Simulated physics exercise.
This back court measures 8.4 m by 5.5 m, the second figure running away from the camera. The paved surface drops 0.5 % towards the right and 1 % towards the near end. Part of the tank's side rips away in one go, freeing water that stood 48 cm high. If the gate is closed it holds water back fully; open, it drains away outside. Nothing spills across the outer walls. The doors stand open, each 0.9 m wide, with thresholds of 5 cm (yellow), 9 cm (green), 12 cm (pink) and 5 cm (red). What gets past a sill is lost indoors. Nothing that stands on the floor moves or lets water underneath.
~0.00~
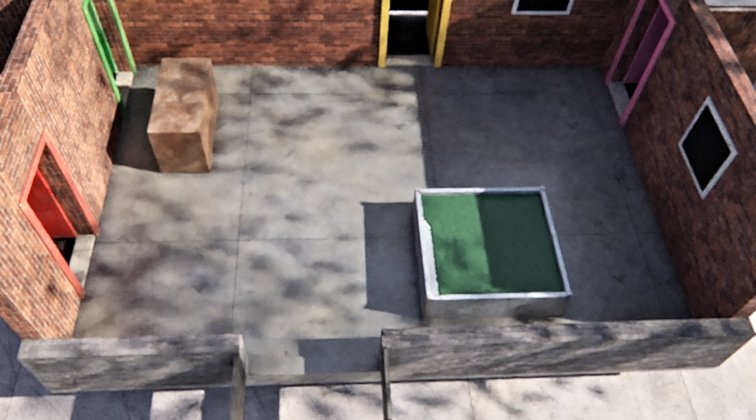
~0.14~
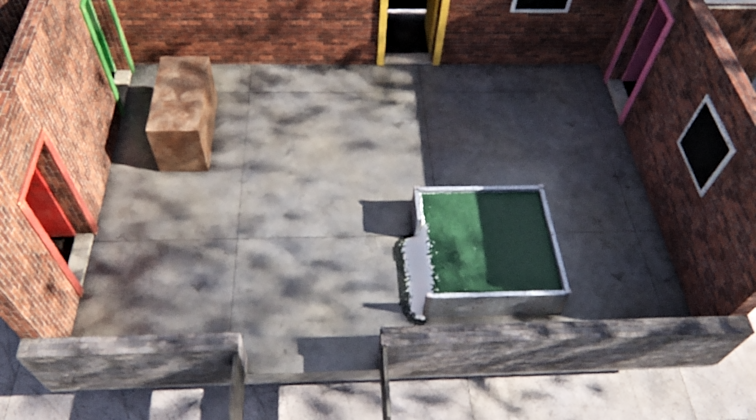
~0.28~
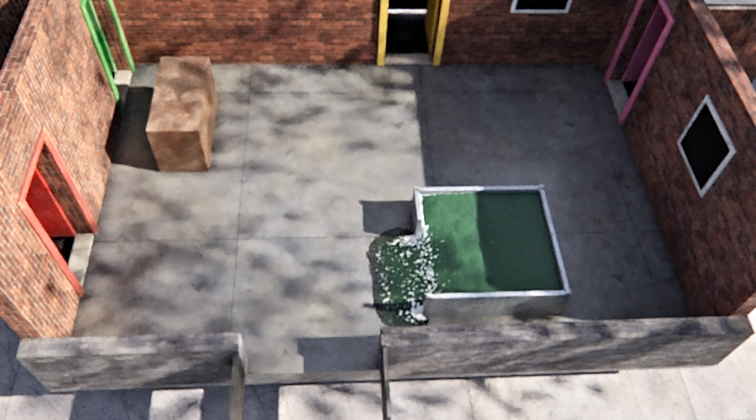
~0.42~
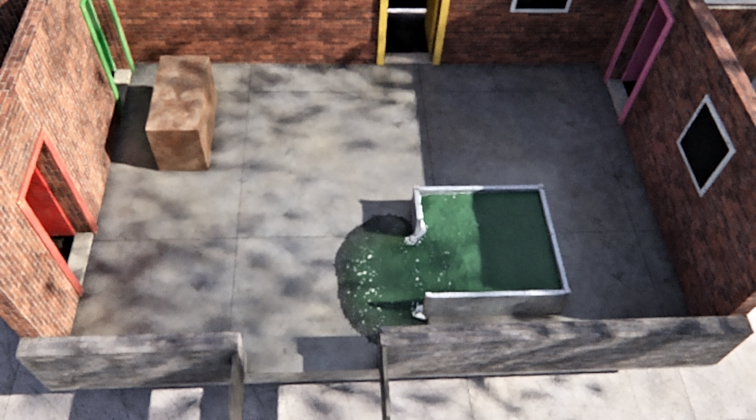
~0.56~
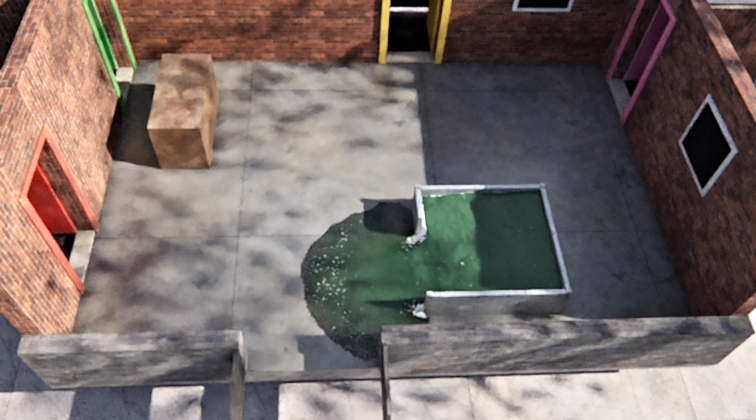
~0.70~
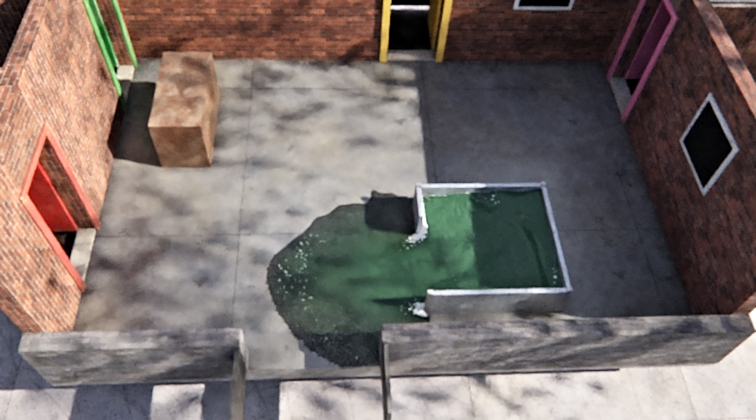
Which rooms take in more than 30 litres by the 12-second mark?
Door by door: At the yellow door it does not reach the limit; at the green door it keeps below the limit; at the pink door it does not reach the limit; at the red door it goes over the limit.
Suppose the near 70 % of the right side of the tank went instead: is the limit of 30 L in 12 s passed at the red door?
Against that limit: Red under.
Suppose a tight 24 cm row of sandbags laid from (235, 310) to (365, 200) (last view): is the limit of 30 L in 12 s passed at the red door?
Against that limit: Red under.
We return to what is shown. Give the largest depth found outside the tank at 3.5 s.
Roughly 20 cm.
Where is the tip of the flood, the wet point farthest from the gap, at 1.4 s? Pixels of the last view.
Around (135, 304).
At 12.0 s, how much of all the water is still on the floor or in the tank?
About 64 per cent.
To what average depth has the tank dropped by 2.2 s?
Roughly 23 cm on average.
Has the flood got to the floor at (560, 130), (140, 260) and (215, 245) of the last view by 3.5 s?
In turn: Not reached, wet, wet.
After 1.4 s water covers 20 % of the floor and is deepest (24 cm) near (412, 287); yellow door not reached, green door not reached, pink door not reached, red door not reached.
After 2.2 s water covers 30 % of the floor and is deepest (28 cm) near (68, 356); yellow door not reached, green door not reached, pink door not reached, red door 9 cm at the sill, 1 L in.
After 3.5 s water covers 35 % of the floor and is deepest (20 cm) near (68, 356); yellow door not reached, green door not reached, pink door not reached, red door 14 cm at the sill, 42 L in.
After 7.0 s water covers 45 % of the floor and is deepest (8 cm) near (82, 294); yellow door not reached, green door 6 cm at the sill, 0 L in, pink door not reached, red door 7 cm at the sill, 77 L in.
After 12.0 s water covers 65 % of the floor and is deepest (4 cm) near (140, 355); yellow door 1 cm at the sill, 0 L in, green door 3 cm at the sill, 0 L in, pink door not reached, red door 3 cm at the sill, 80 L in.
